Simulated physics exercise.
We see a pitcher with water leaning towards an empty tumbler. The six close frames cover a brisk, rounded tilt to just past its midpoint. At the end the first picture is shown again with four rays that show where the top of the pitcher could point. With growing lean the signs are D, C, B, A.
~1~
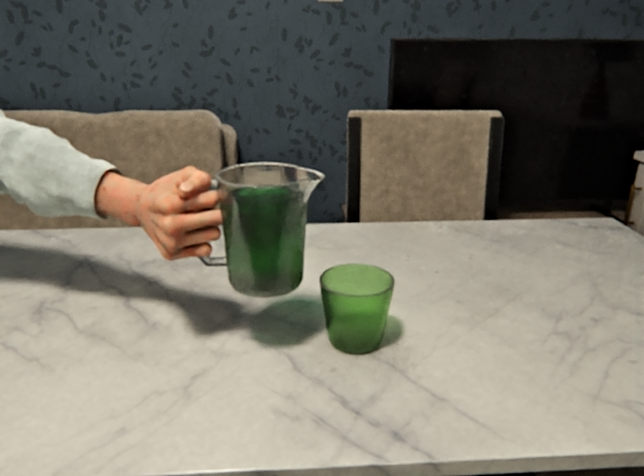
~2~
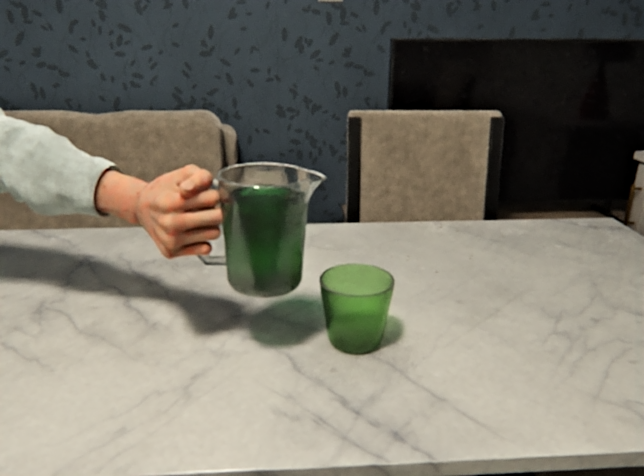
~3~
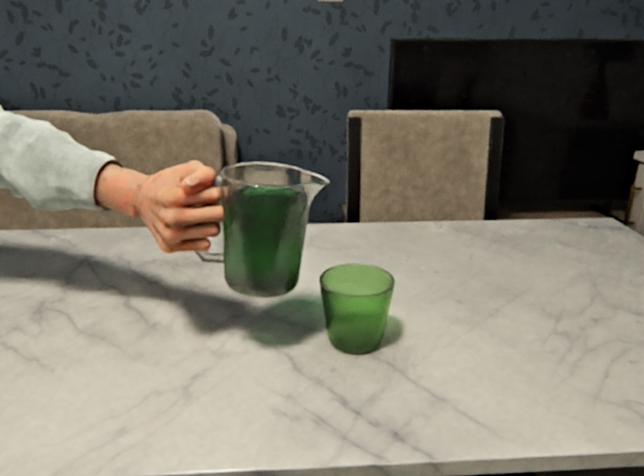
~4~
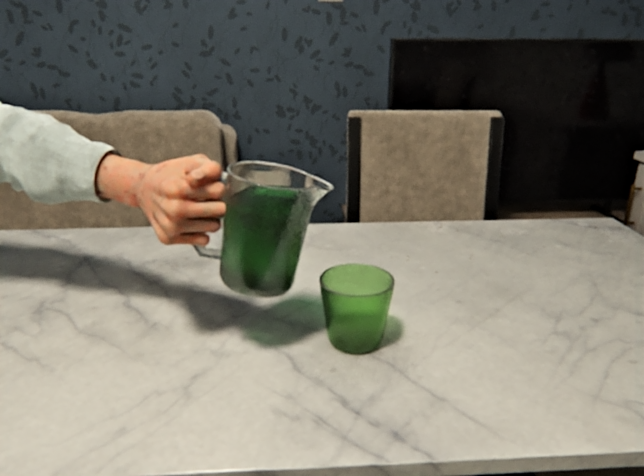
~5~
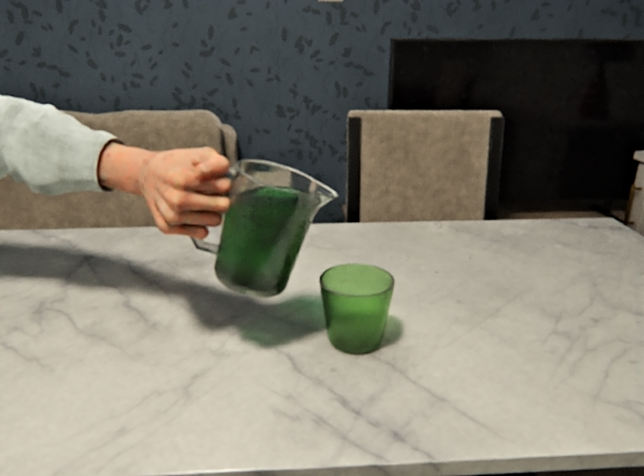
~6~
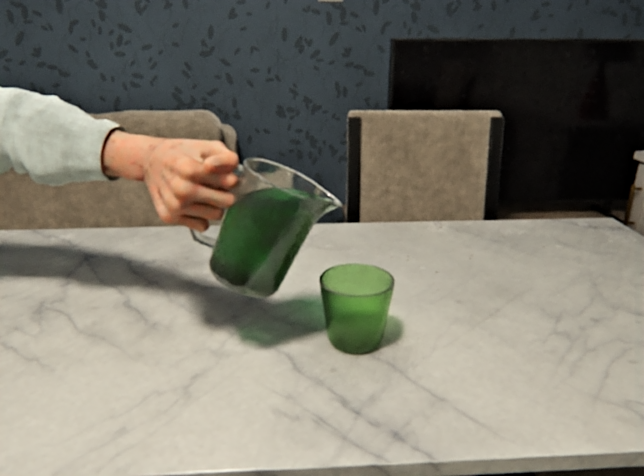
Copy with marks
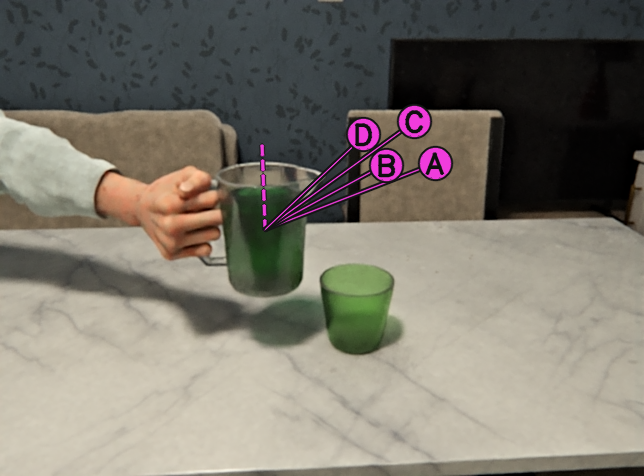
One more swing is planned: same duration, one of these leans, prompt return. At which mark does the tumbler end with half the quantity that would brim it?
Take C.
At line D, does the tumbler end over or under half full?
Under half.
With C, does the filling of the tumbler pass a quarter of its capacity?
Yes.
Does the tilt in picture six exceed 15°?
Yes, it does.
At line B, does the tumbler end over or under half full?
Over half.
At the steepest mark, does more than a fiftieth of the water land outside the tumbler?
Yes, it does.
On the marked copy, A at (419, 169); B at (370, 172); C at (401, 131); D at (352, 147).
If A is chosen, the tumbler ends with about 74 % of what it can hold; 11 % of the water is spilt.
If B is chosen, the tumbler ends with about 66 % of what it can hold.
If C is chosen, the tumbler ends with about 48 % of what it can hold.
If D is chosen, the tumbler ends with about 33 % of what it can hold.
